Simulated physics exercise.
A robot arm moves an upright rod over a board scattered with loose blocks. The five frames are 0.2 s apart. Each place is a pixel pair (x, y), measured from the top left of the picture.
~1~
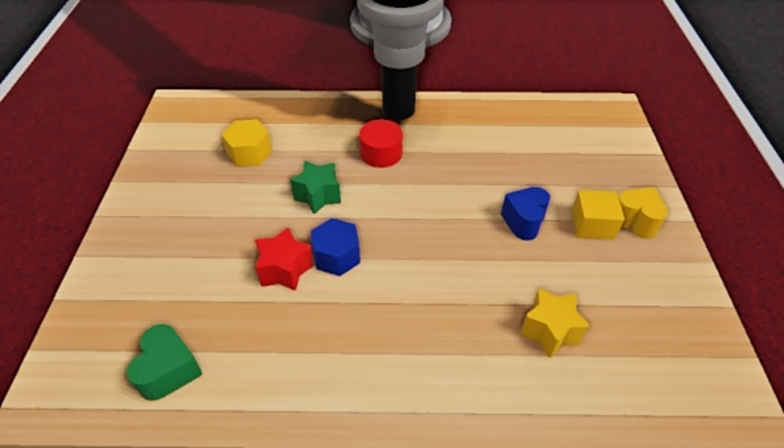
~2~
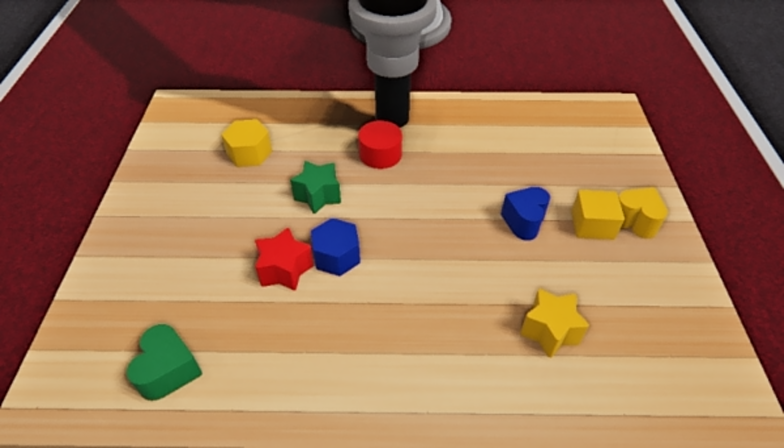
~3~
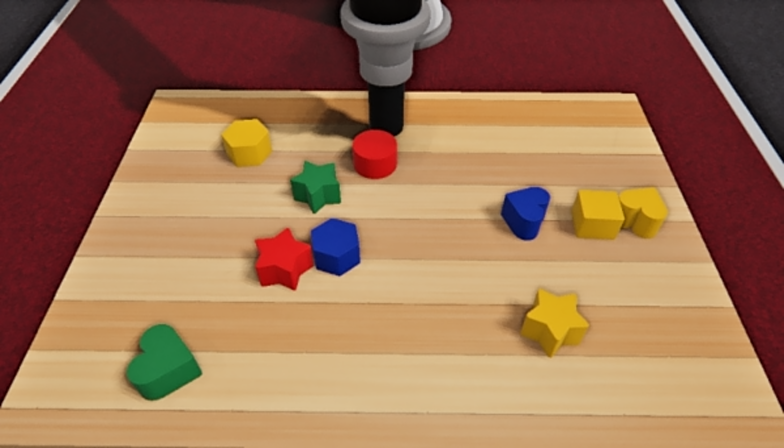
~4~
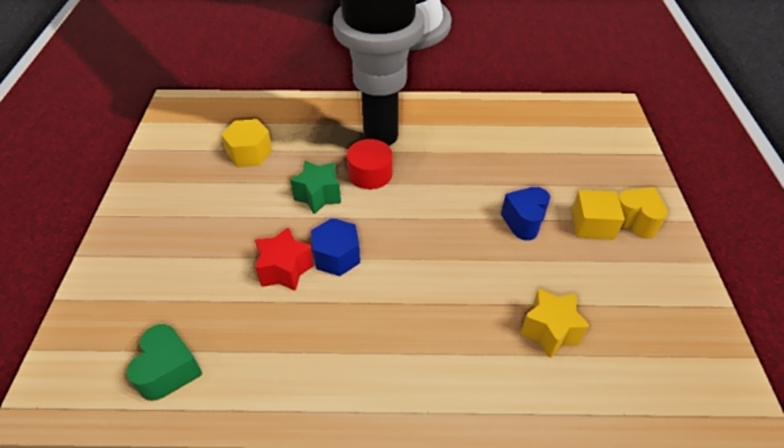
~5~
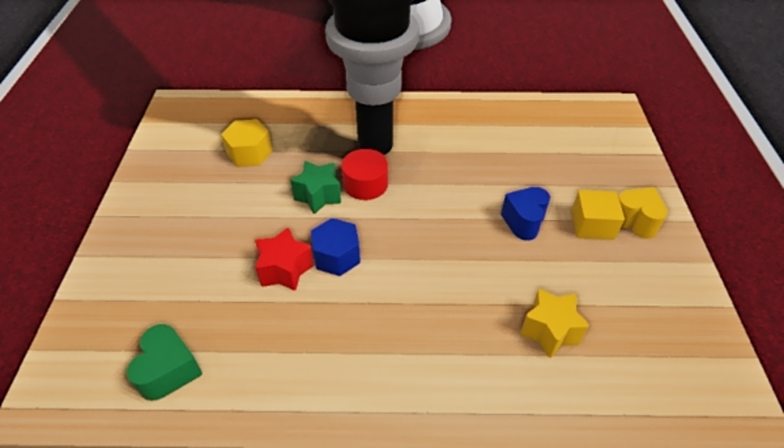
Robot arm with an upright black rod pushing a red cylinder slowly toward the viewer and slightly left, beside a green star.
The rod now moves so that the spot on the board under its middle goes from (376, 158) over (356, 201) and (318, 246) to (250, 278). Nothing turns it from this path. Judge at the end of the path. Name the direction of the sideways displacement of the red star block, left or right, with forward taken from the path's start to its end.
Right side.
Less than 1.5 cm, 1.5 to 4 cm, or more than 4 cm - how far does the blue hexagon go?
The displacement of the blue hexagon is above 4 cm.
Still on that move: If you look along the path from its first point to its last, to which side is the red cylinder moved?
Its sideways move is to the left.
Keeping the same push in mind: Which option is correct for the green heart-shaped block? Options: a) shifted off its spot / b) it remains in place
b.
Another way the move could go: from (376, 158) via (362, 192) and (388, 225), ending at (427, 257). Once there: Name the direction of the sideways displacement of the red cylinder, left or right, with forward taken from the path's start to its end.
That's a shift to the right.
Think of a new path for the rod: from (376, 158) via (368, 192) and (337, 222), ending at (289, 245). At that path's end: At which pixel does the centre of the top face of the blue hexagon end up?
It should be at (327, 291) by then.
On the path given first. One third of the way, rod (355, 190); green star block (313, 179), turned 25° clockwise; blue hexagon (333, 249); red cylinder (350, 213).
Two thirds of the way, rod (316, 235); green star block (312, 180), turned 35° clockwise; blue hexagon (323, 303); red cylinder (335, 259).
At the end, rod (247, 266); green heart-shaped block not moved; red star block (212, 287); green star block (312, 180), turned 35° clockwise; blue hexagon (323, 304); red cylinder (335, 260).
